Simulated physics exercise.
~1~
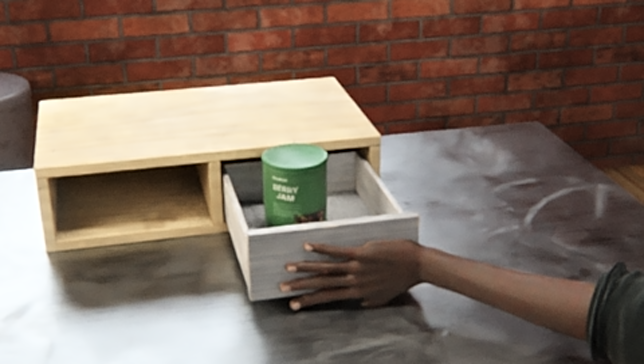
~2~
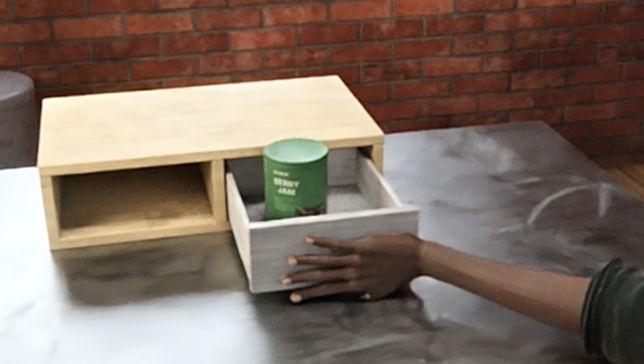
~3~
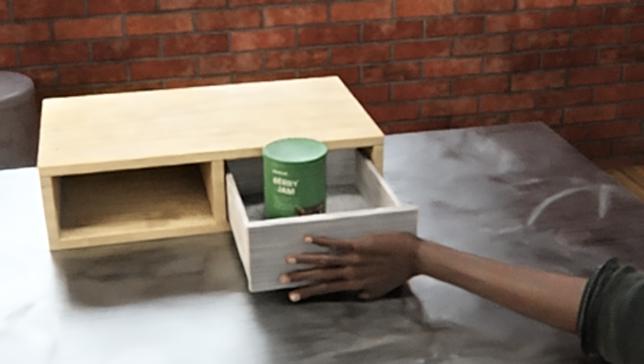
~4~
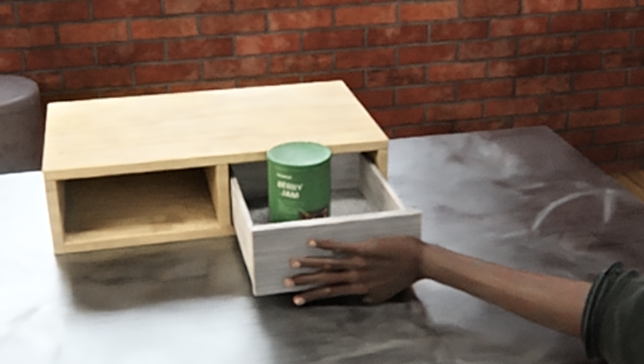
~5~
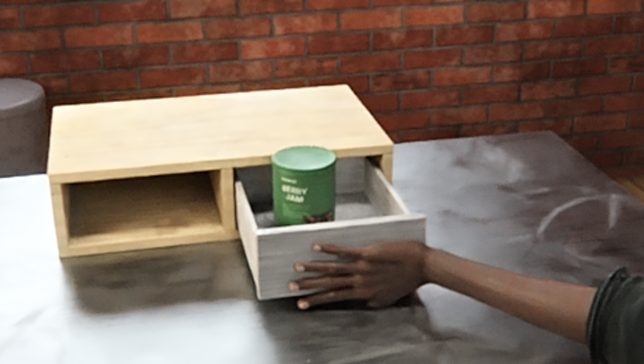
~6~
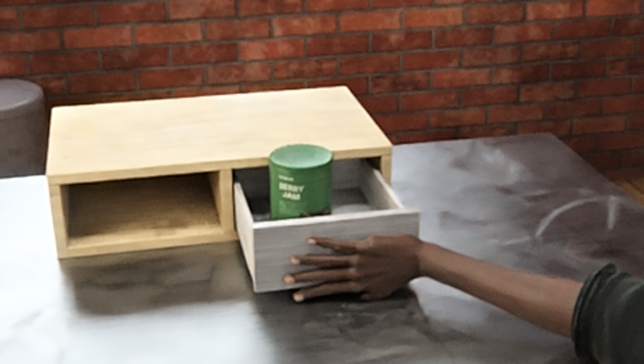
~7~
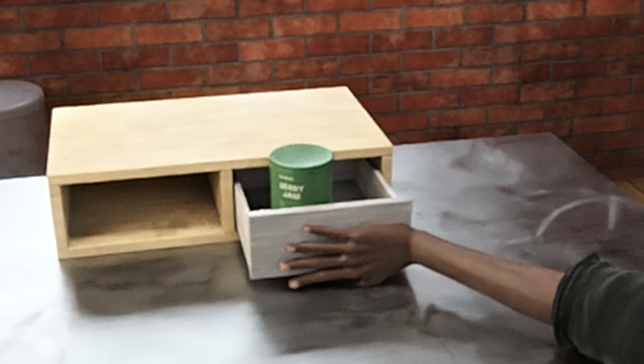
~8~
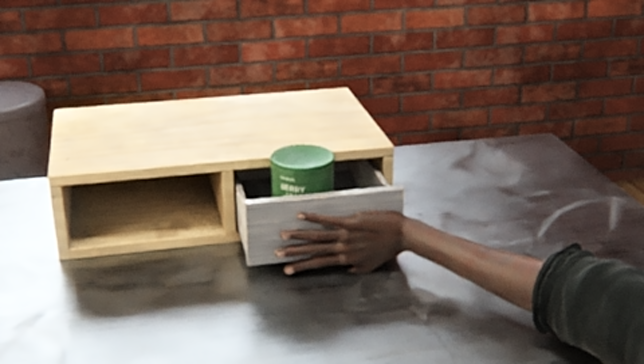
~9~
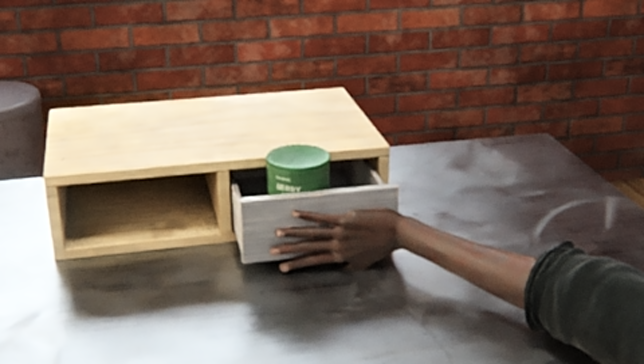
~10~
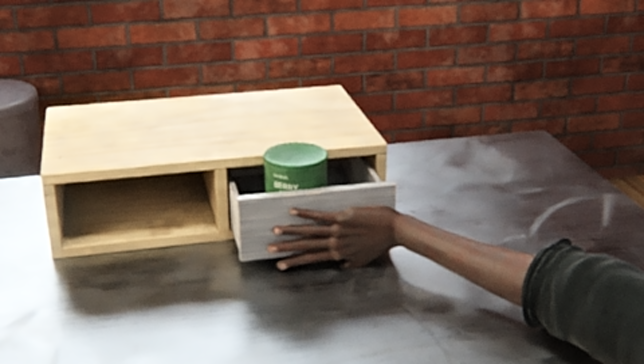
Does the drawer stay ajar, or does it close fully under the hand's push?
The drawer stays ajar. It slides partway in and then stops, with the green tub still showing above its front and the hand still against it.
Pale drawer holding an upright green tub sliding partway into a wooden chest under a hand's push, stopping still ajar.
